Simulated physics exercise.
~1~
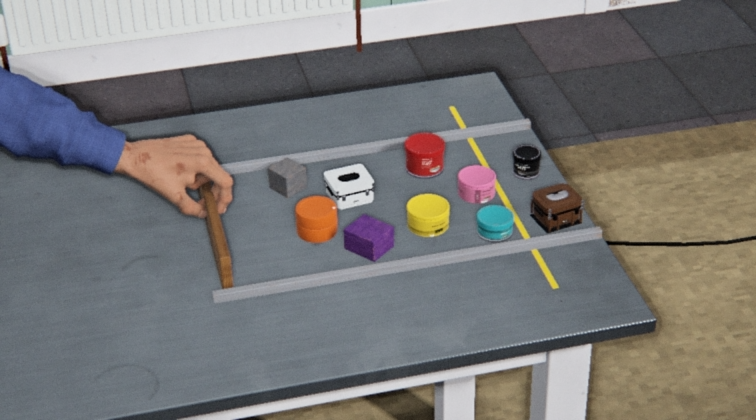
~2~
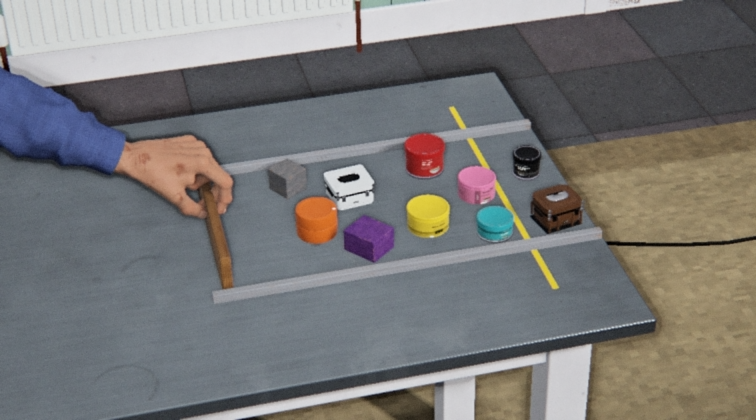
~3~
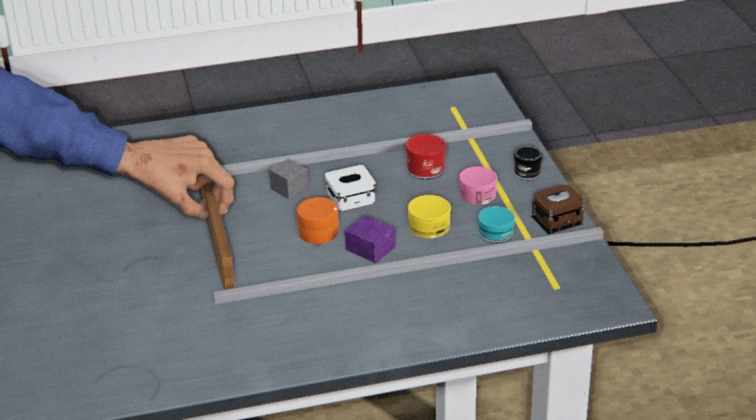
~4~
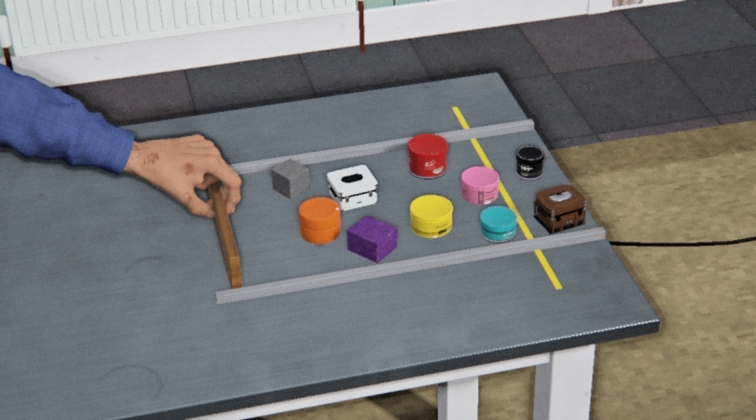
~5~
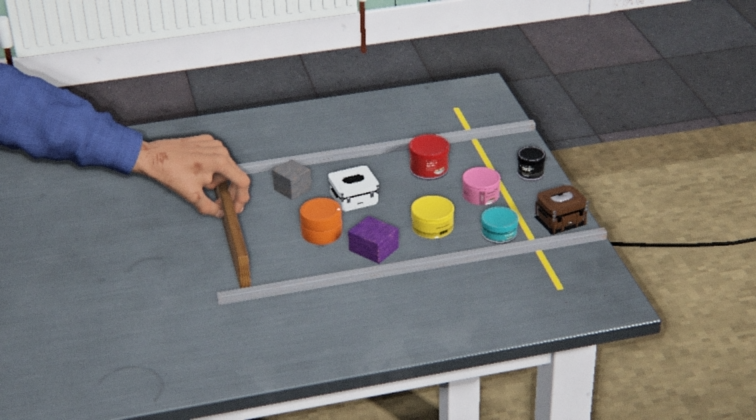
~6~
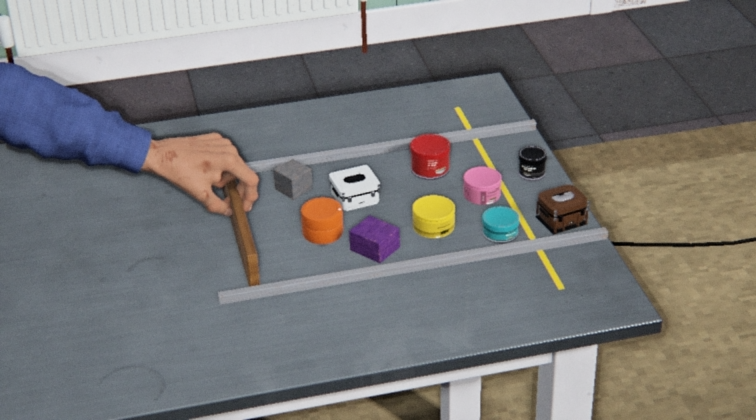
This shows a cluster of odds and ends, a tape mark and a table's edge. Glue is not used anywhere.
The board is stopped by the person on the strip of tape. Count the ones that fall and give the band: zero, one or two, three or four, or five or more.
Band: One or two.
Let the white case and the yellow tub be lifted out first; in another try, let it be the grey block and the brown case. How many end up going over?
In order, the numbers are 1 and 0.
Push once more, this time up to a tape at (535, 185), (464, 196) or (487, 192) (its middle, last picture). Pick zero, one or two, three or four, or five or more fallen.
Lab note - count at each of the three spots: Five or over; none; none at all.
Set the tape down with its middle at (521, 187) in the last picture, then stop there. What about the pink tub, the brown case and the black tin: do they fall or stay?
The pink tub? It does not stay. The brown case? It does not stay. The black tin? It does not stay.
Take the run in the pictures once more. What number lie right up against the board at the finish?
4 end up touching it.
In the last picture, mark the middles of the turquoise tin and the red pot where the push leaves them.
The first ends close to (579, 220), the second close to (530, 140).
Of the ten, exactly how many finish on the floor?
That totals 1.
Soon after, none off yet; brown case at rest near (562, 208); black tin at rest near (532, 164); pink tub at rest near (482, 186).
By the end, the number that fall off is one or two; fallen, brown case.
